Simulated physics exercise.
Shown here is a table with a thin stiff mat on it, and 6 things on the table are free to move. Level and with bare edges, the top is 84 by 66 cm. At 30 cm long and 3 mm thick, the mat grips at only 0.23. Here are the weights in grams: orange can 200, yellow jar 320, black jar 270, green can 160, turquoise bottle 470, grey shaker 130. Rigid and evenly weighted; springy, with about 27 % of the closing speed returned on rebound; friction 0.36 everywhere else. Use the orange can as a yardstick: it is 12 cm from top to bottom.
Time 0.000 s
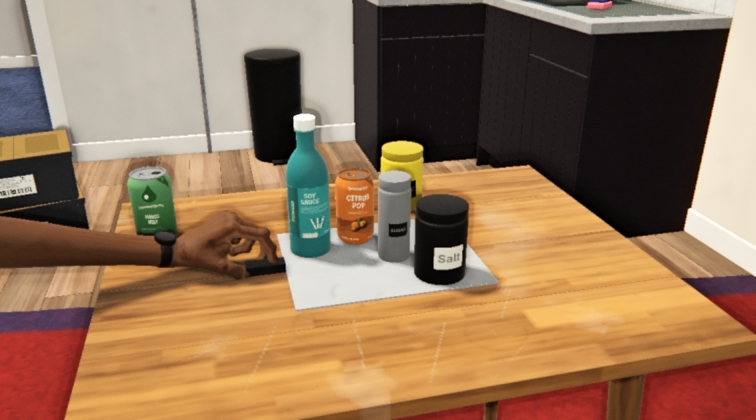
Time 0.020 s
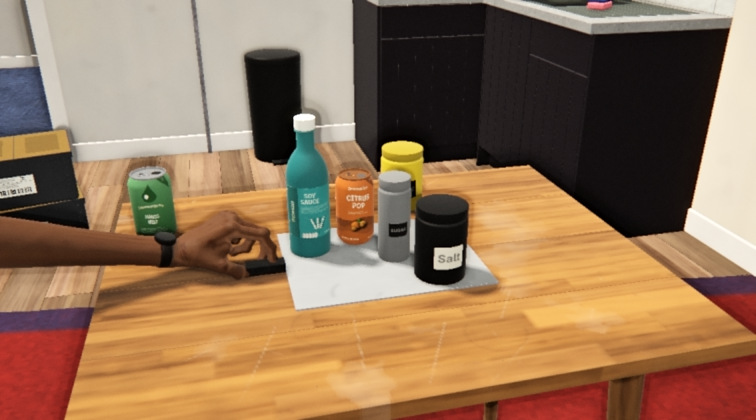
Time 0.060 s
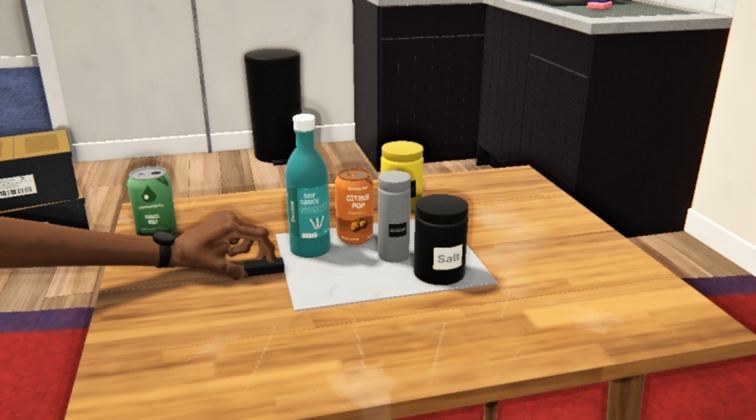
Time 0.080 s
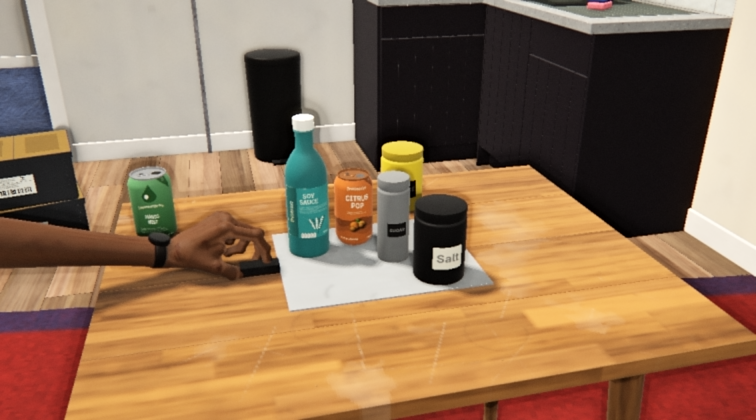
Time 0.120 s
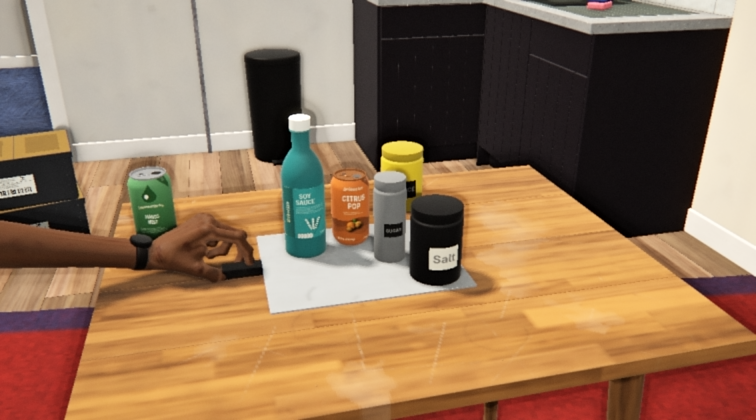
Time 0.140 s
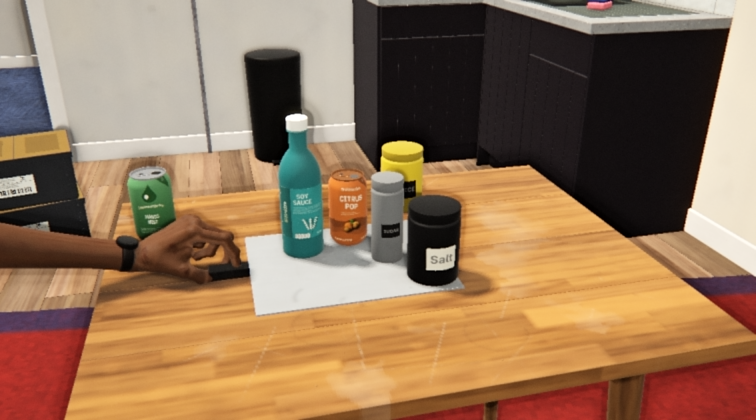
A hand with a dark wristband grips the edge of a pale mat on a wooden table, seen from slightly above in a room with black cabinets. A turquoise bottle, orange can, grey shaker and black salt jar stand on or by the mat, a yellow jar behind, a green can left. After staying still, the hand draws the mat left, and the items on it shift slightly.
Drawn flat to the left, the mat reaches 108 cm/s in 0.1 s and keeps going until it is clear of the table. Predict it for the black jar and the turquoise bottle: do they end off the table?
Black jar - still on, turquoise bottle - off.
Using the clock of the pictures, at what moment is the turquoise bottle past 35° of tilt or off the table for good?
Around 0.6 seconds.
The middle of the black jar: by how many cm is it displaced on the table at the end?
Net distance near 5 cm.
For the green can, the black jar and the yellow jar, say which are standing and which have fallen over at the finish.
Final state - green can: Remains on its base; black jar: Remains on its base; yellow jar: Remains on its base.
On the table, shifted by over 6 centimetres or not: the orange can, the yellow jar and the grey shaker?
Orange can: Is displaced; yellow jar: Remains in place; grey shaker: Is displaced.
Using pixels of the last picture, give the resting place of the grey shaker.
About (271, 257).
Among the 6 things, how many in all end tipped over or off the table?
Total: 2.
After 0.44 s, mat out by 38 cm; turquoise bottle moved 18 cm near (187, 197); black jar moved 5 cm near (406, 245); grey shaker 23° off upright.
After 0.64 s, mat out by 59 cm; turquoise bottle now off the table; black jar moved 5 cm near (406, 245); grey shaker on its side.
In the end (1.6 s), off the table, turquoise bottle; toppled on the table, grey shaker; not toppled but over 6 cm from the start, orange can; the other 3 under 6 cm from the start. At the end, from the last picture's camera, black jar near (406, 245).
